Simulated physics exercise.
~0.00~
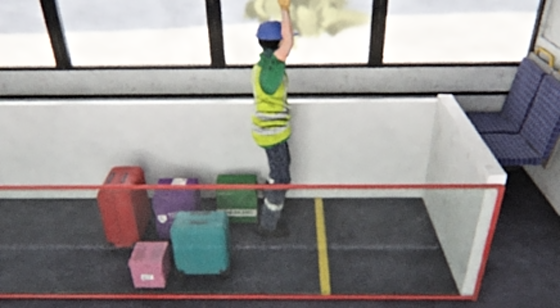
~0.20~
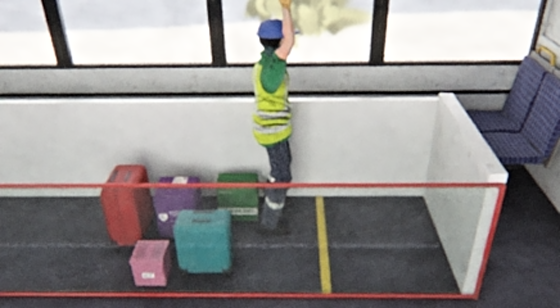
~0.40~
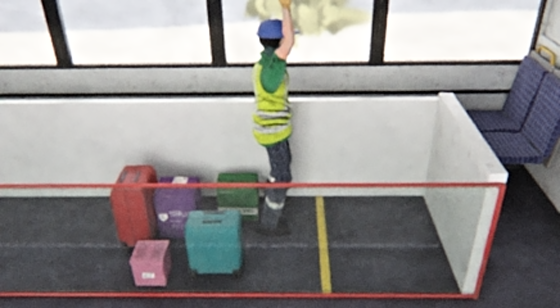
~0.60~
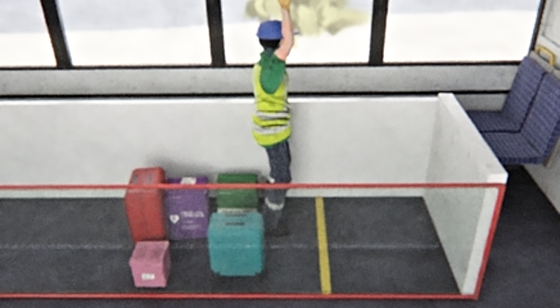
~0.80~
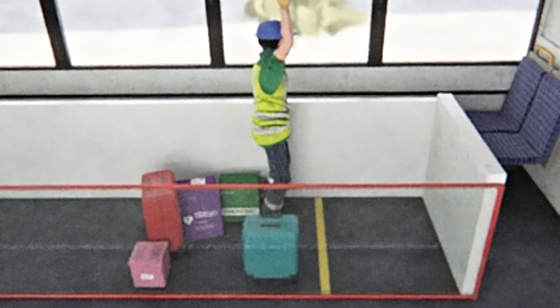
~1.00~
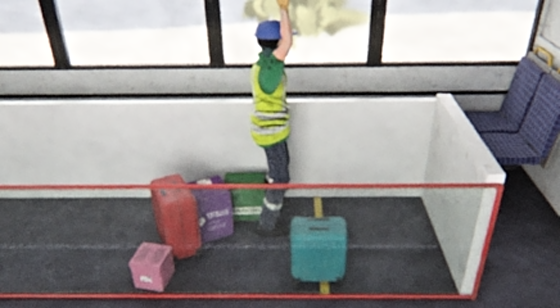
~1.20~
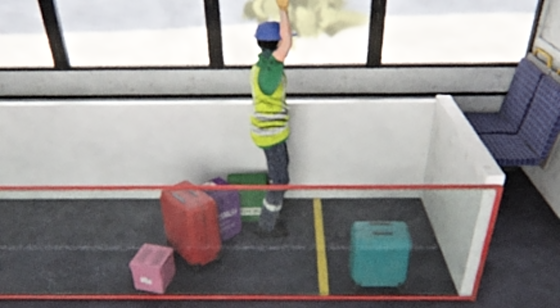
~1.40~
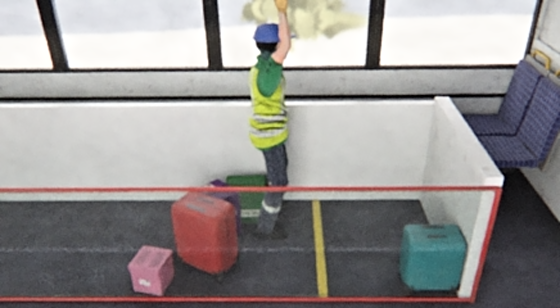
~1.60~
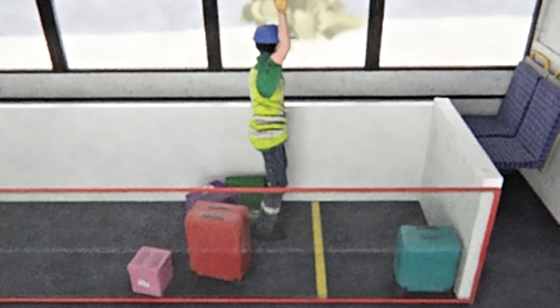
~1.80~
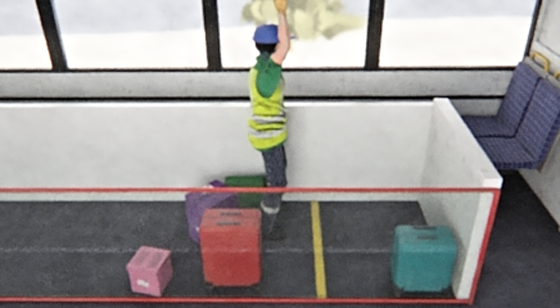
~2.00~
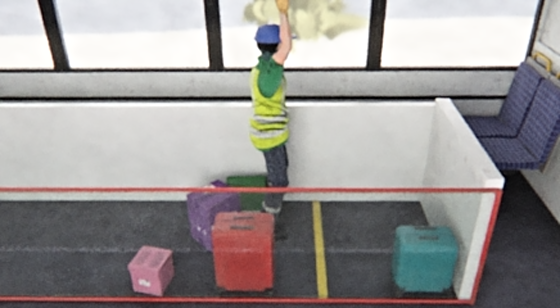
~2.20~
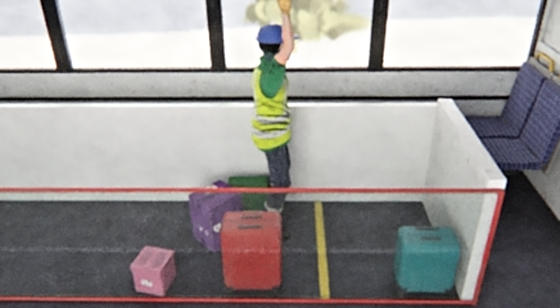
In this clip, a teal suitcase slides right across the yellow line and stops near the white end panel, while a red suitcase slides right and forward, stopping short of the line like the purple, green and pink pieces, beside a standing person with one arm raised.
